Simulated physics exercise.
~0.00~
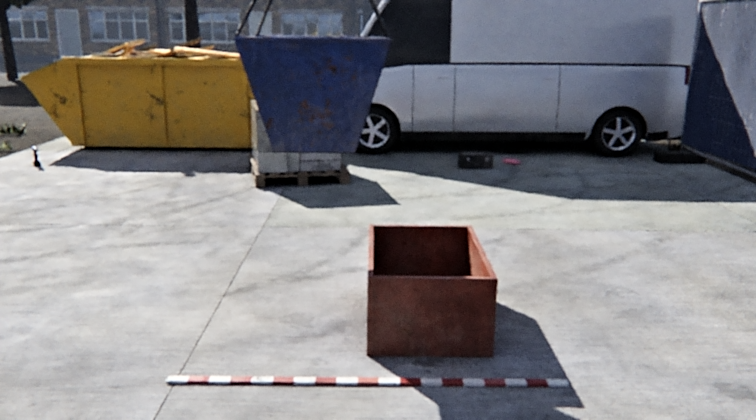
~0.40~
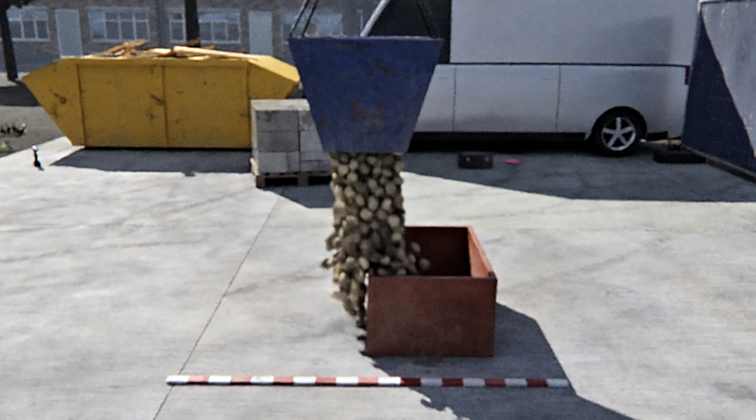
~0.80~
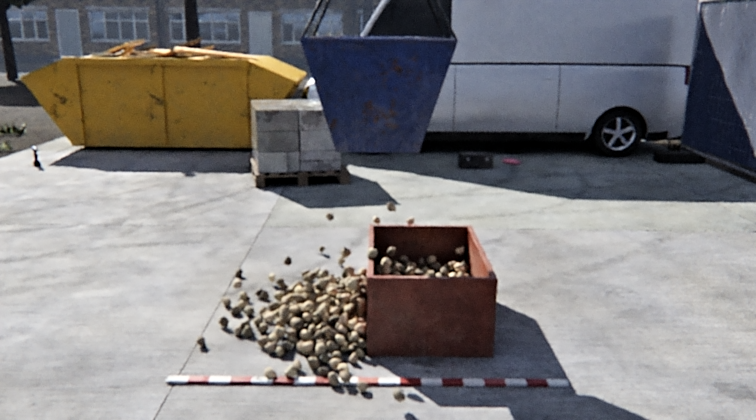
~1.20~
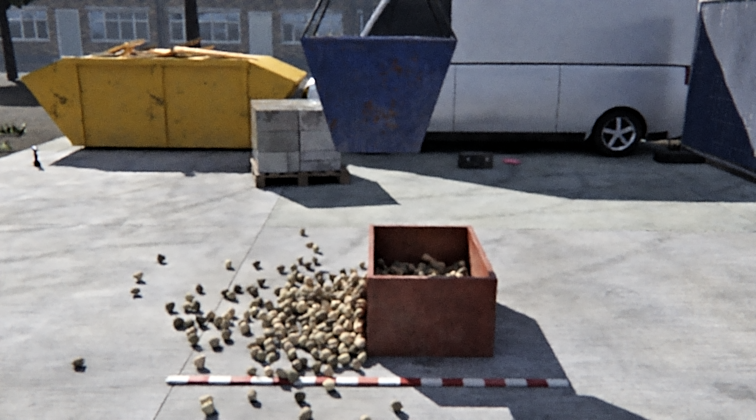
A blue skip moves right, dropping round stones into and left of a reddish-brown bin.
